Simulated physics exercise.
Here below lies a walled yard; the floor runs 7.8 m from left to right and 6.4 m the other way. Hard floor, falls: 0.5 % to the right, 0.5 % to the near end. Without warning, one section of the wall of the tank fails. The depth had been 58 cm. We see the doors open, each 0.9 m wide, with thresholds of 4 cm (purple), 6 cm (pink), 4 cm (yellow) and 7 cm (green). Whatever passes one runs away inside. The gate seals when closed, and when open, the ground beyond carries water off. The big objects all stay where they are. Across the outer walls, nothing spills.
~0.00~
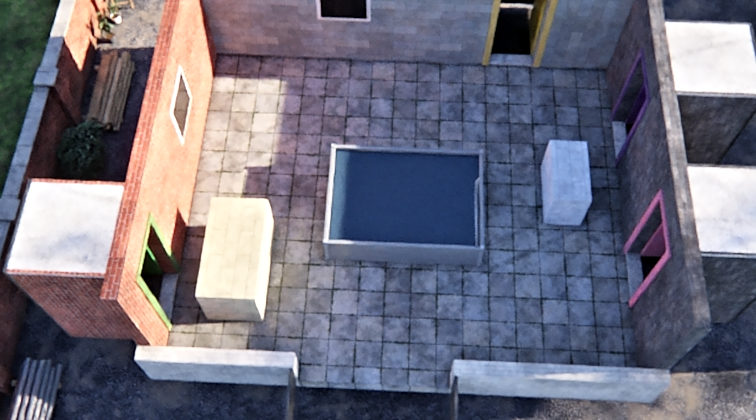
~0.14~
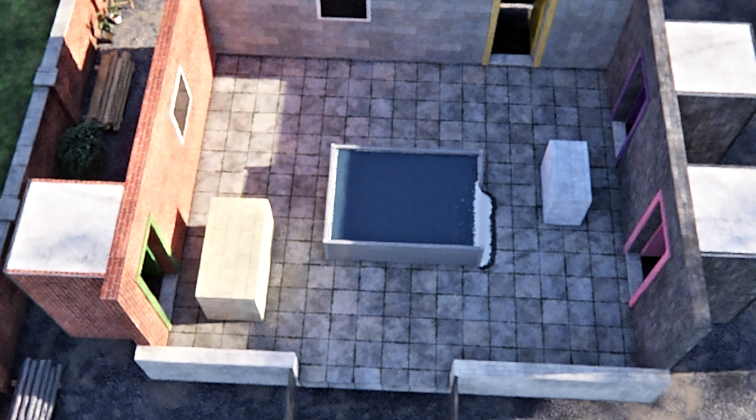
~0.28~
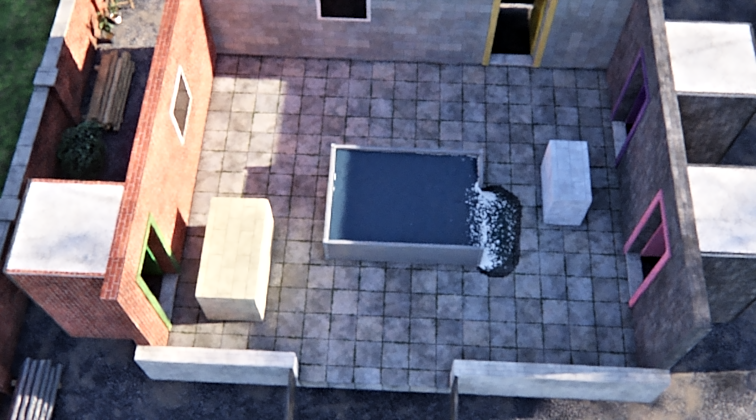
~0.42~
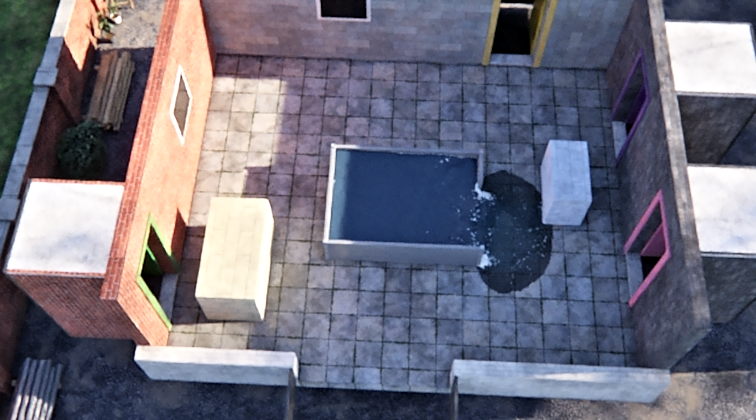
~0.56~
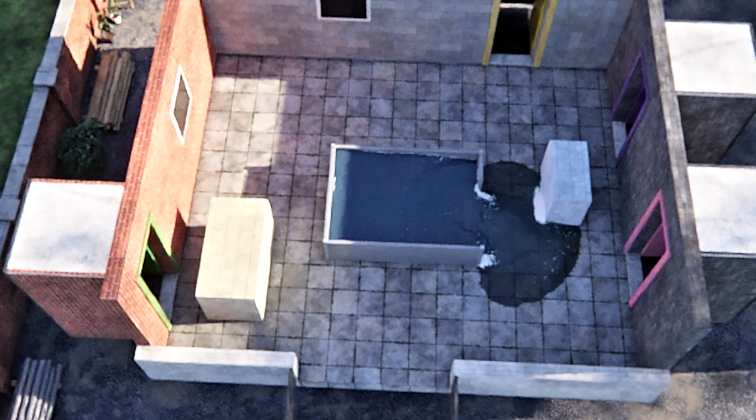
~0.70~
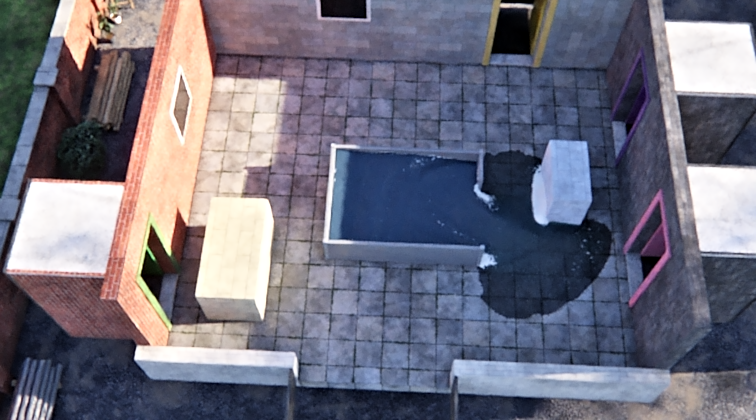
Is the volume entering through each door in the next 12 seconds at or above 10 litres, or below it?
Outcome: Purple door: The inflow ends up higher than the cap; pink door: The inflow ends up higher than the cap; yellow door: The inflow ends up higher than the cap; green door: The inflow ends up lower than the cap.
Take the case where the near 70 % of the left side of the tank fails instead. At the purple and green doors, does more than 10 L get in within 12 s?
Door purple goes beyond, door green goes beyond.
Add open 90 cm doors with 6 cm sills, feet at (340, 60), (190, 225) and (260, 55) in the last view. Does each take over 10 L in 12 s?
First doorway falls short, second falls short, third falls short.
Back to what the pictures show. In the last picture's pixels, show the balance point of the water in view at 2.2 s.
The water's centre sits at about (468, 225).
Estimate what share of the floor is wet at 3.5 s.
Roughly 40 percent.
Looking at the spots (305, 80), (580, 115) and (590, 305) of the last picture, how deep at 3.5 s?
0, 3, 10 cm.
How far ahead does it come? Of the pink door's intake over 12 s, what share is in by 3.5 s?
About 60%.
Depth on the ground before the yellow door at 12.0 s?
The depth there is around 4.0 cm.
After 1.4 s water covers 20 % of the floor and is deepest (38 cm) near (538, 221); purple door not reached, pink door 17 cm at the sill, 35 L in, yellow door not reached, green door not reached.
After 2.2 s water covers 30 % of the floor and is deepest (40 cm) near (632, 371); purple door 2 cm at the sill, 0 L in, pink door 24 cm at the sill, 159 L in, yellow door 7 cm at the sill, 0 L in, green door not reached.
After 3.5 s water covers 40 % of the floor and is deepest (28 cm) near (632, 371); purple door 3 cm at the sill, 0 L in, pink door 22 cm at the sill, 334 L in, yellow door 10 cm at the sill, 31 L in, green door not reached.
After 7.0 s water covers 75 % of the floor and is deepest (14 cm) near (622, 381); purple door 5 cm at the sill, 3 L in, pink door 14 cm at the sill, 513 L in, yellow door 7 cm at the sill, 79 L in, green door not reached.
After 12.0 s water covers 100 % of the floor and is deepest (8 cm) near (633, 382); purple door 6 cm at the sill, 22 L in, pink door 8 cm at the sill, 571 L in, yellow door 4 cm at the sill, 90 L in, green door 4 cm at the sill, 0 L in.
